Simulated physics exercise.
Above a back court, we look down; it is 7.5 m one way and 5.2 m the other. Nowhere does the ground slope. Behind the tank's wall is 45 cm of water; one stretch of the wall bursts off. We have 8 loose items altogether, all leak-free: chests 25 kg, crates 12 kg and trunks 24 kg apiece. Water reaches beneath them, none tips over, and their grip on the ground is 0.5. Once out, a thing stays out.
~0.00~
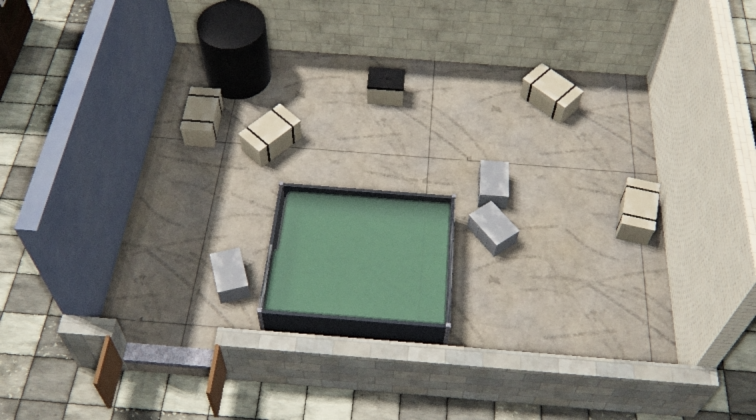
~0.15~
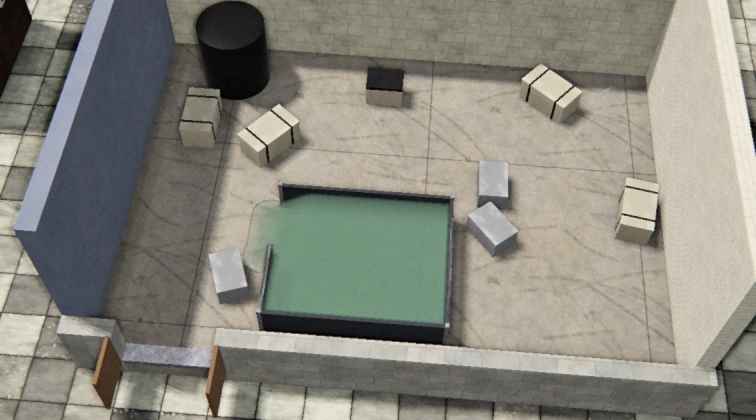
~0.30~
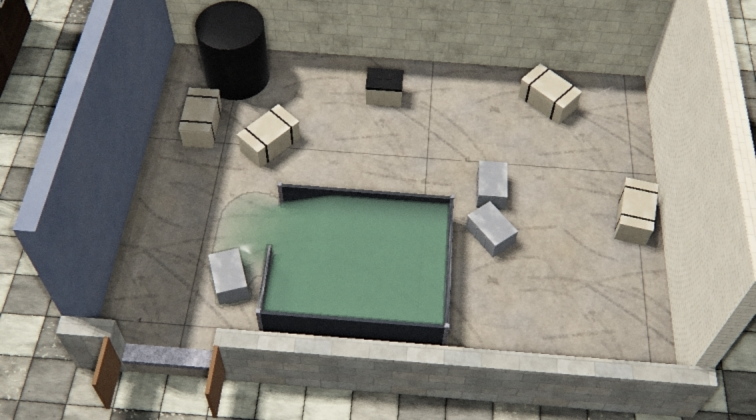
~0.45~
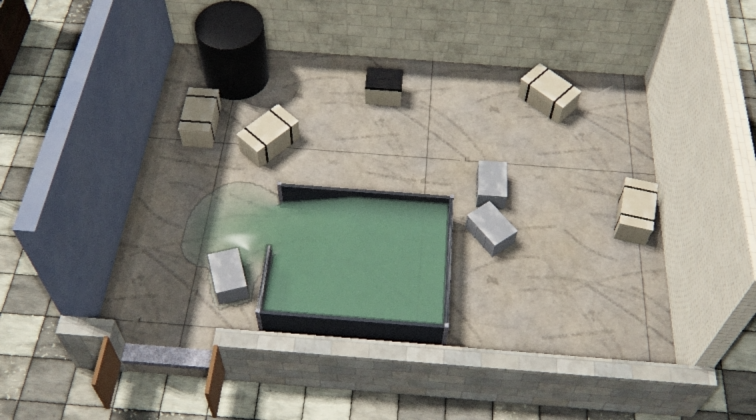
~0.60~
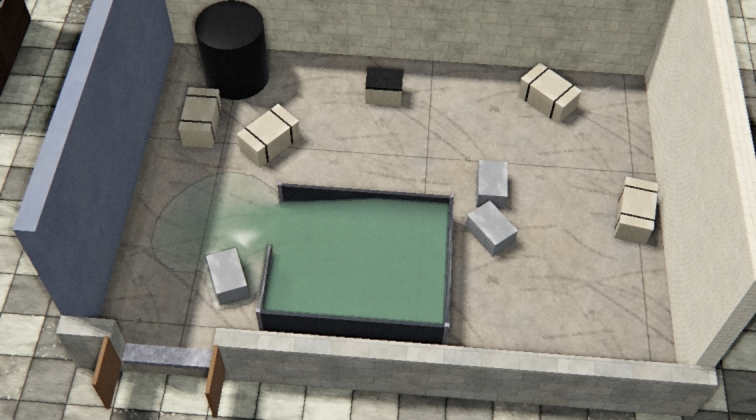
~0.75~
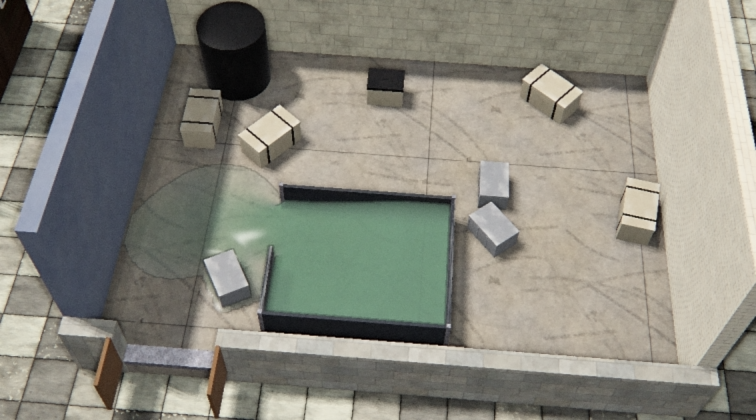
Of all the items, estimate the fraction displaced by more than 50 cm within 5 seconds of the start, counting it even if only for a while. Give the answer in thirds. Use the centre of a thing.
Under a third.
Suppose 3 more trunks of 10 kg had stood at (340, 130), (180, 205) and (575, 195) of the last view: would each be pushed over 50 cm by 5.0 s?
Result, in sequence: Below the mark / above the mark / below the mark.
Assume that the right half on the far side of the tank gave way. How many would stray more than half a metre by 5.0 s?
You'd get 2 in that case.
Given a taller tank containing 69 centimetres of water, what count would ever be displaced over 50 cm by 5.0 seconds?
The answer would then be 1.
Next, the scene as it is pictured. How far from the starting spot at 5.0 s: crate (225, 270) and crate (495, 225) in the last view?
Taking them in turn, I get 20 cm for the first and 0 cm for the second.
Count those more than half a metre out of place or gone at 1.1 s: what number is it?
0 in all.
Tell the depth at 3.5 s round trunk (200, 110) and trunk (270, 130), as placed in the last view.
Depth approx. 12 cm / 2 cm.
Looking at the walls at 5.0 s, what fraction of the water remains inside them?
Around 94 per cent of the water is still in there.
After 1.1 s 0 of 8 are over 50 cm from their spots; 0 afloat.
After 2.2 s 0 of 8 are over 50 cm from their spots; 0 afloat.
After 3.5 s 0 of 8 are over 50 cm from their spots; 1 afloat.
After 5.0 s 0 of 8 are over 50 cm from their spots, and 1 have been at some point; 1 afloat.
